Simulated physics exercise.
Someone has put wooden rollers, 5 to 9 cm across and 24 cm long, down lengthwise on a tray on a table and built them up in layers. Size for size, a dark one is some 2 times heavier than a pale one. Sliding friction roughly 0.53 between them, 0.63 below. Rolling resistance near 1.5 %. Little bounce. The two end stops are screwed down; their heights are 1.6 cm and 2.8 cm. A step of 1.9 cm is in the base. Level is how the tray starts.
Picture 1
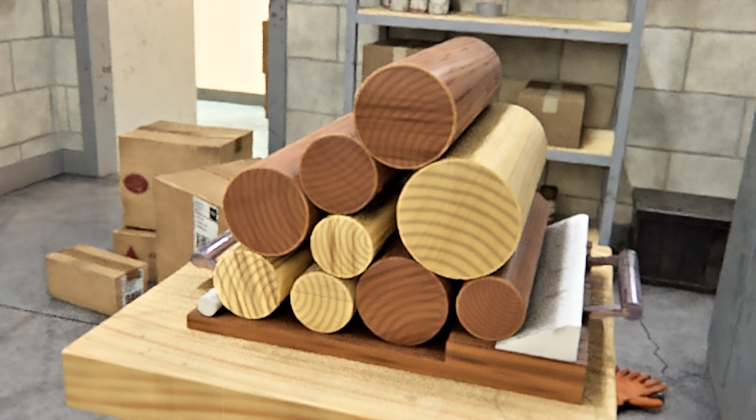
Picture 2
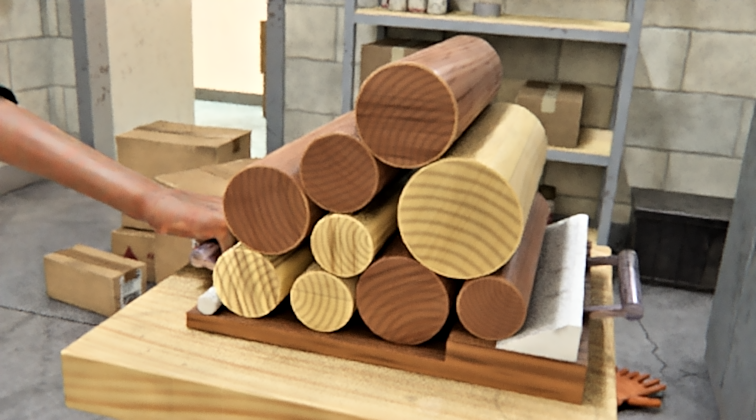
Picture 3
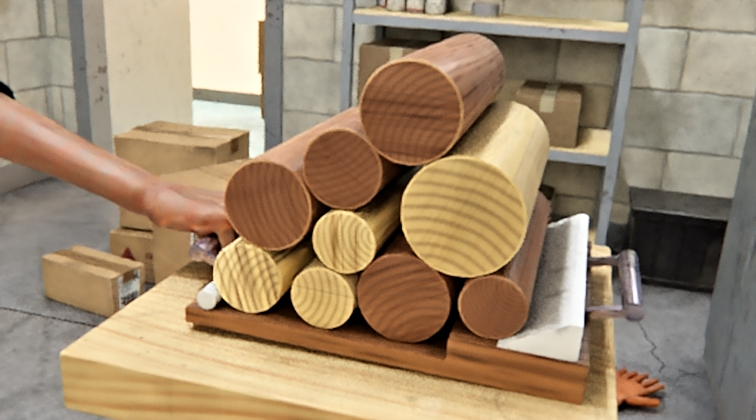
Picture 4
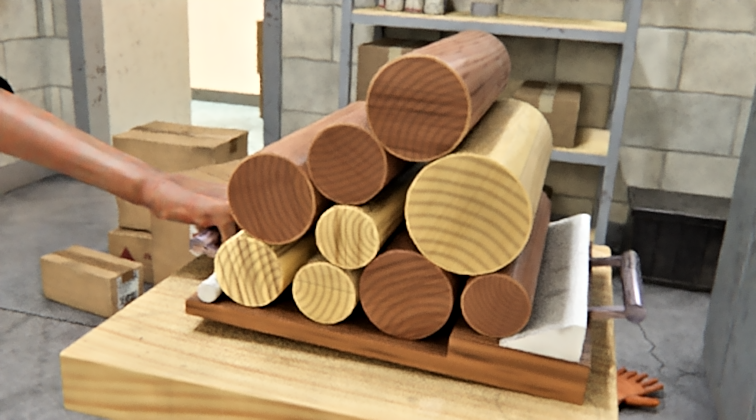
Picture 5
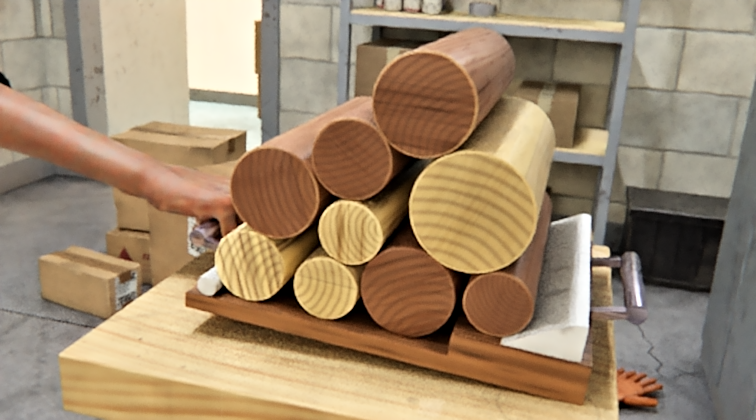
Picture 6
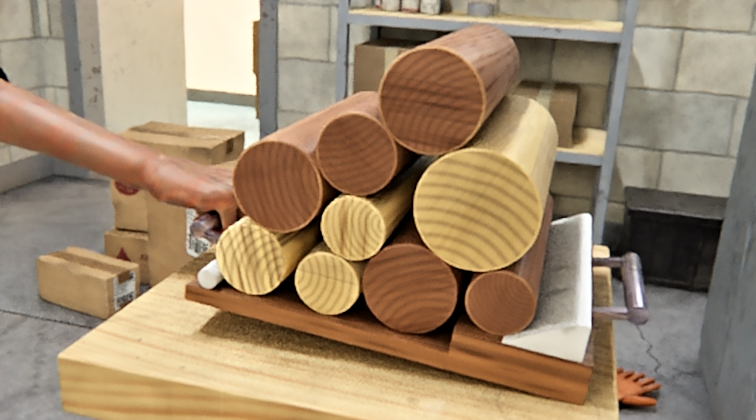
A hand reaching in from the left and slightly raising one end of a tray stacked with dark and pale wooden cylinders.
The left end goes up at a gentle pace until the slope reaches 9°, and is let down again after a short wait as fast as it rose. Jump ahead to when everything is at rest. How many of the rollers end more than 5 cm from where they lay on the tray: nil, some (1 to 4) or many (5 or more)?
Nil - 0 altogether.
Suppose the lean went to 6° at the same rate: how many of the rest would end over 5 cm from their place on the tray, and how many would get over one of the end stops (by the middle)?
Result 0 / 0.
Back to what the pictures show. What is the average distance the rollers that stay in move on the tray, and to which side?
Their average shift is around 0 centimetres to the right.
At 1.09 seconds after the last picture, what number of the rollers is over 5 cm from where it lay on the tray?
By that point it's 0 of them.
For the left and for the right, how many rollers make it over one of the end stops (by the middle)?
0 on the left and 0 on the right.
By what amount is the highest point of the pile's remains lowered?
Around 0 centimetres.
Then, 0.82 s after the last picture, left end up 4°; 0 now displaced over 5 cm.
Then, 1.09 s after the last picture, tray level; 0 now displaced over 5 cm.
All still, 1.4 s past the final picture, 0 moved over 5 cm; not one over the end stops; top of the pile 21 cm high, from 21 cm.
